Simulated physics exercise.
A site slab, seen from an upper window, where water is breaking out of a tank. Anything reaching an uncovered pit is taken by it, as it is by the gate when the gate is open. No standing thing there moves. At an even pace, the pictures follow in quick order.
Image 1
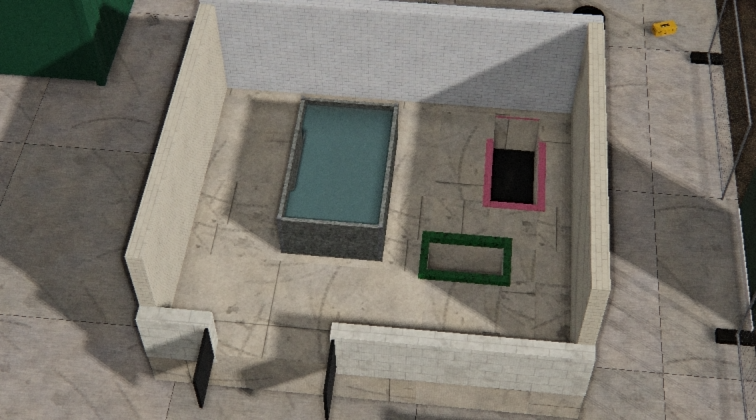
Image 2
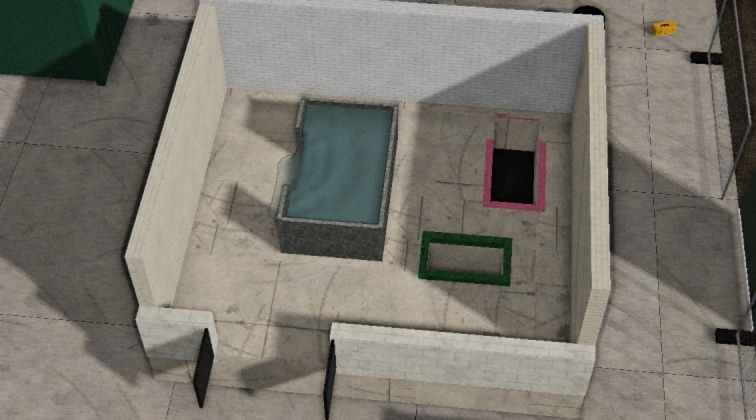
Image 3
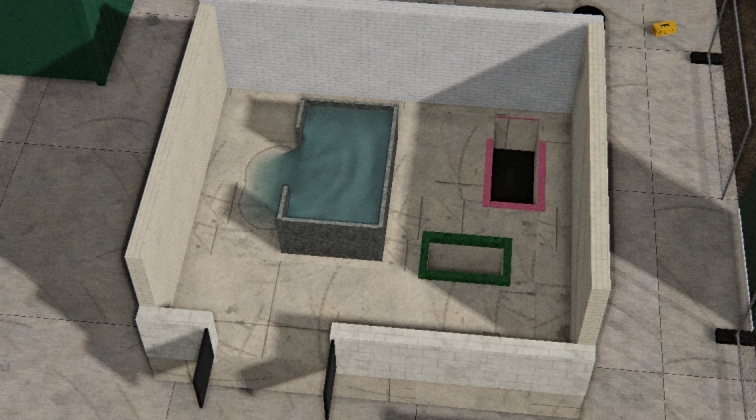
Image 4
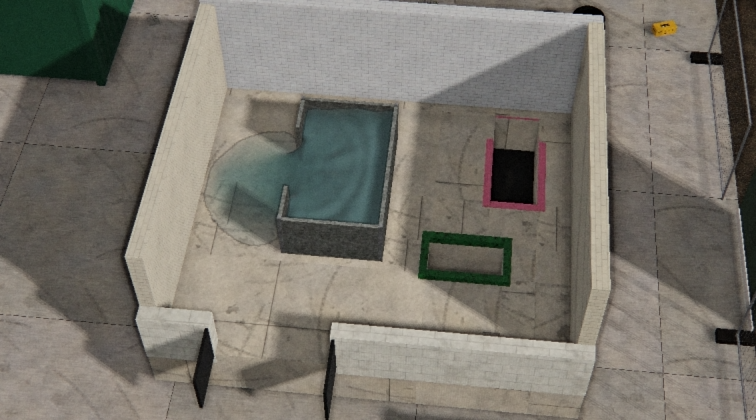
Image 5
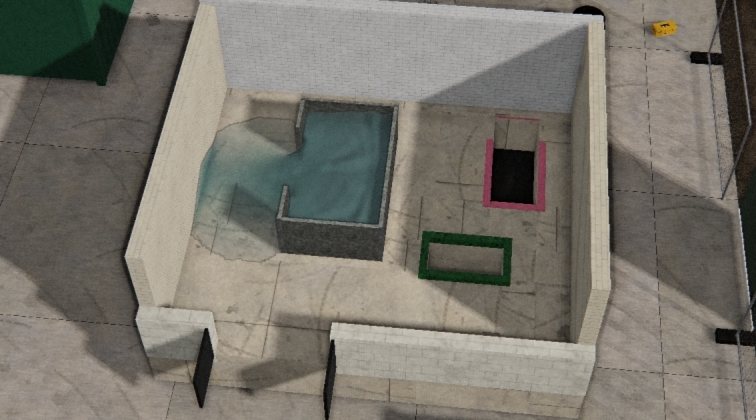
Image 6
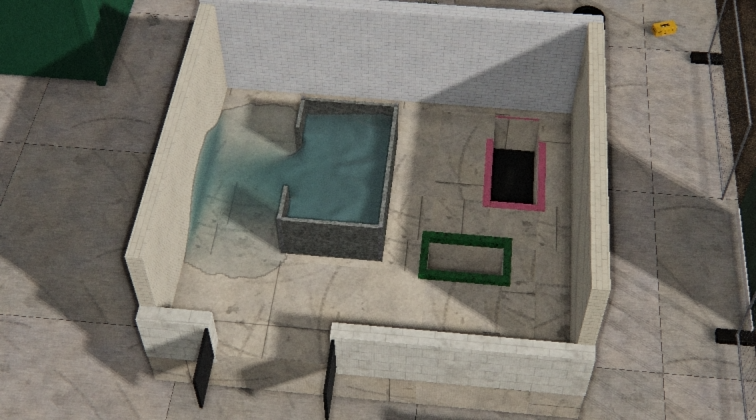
In this clip, seen from above, water pours through a gap in the left side of a gray tank inside a walled enclosure, spreads across the slab to the left wall, and widens toward the front and back.
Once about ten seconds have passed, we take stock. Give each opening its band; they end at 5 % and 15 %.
One by one: The gate will get a big slice beyond fifteen per cent. The green pit will get a thin slice beneath five per cent. The pink pit will get a big slice beyond fifteen per cent.
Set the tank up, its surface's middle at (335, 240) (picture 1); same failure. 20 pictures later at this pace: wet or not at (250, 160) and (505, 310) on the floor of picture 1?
Taking the two spots in the order asked: The first is waterlogged and the second is left untouched.
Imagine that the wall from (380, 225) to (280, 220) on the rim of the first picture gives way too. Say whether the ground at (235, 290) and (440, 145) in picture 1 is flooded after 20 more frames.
The first ends up soaked, the second ends up unsoaked.
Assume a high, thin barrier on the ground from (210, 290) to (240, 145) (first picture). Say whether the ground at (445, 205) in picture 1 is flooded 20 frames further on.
Waterless.
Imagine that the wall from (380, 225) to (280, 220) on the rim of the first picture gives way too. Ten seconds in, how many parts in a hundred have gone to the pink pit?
I'd estimate the pink pit takes around 14 percent.
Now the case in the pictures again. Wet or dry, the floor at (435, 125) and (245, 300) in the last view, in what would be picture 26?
First spot swamped; second spot swamped.
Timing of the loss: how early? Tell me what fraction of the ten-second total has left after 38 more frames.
Result, approximate: 60 per cent.
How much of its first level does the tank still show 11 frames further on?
Estimate: Around 46 %.
A moment on, water covers 20 % of the floor; the gate 0 %, the green pit 0 %, the pink pit 0 %.
Next, water covers 35 % of the floor; the gate 1 %, the green pit 0 %, the pink pit 0 %.
Then, water covers 60 % of the floor; the gate 7 %, the green pit 0 %, the pink pit 3 %.
Later, water covers 80 % of the floor; the gate 15 %, the green pit 0 %, the pink pit 14 %.
In the end, water covers 95 % of the floor; the gate 22 %, the green pit 0 %, the pink pit 27 %.
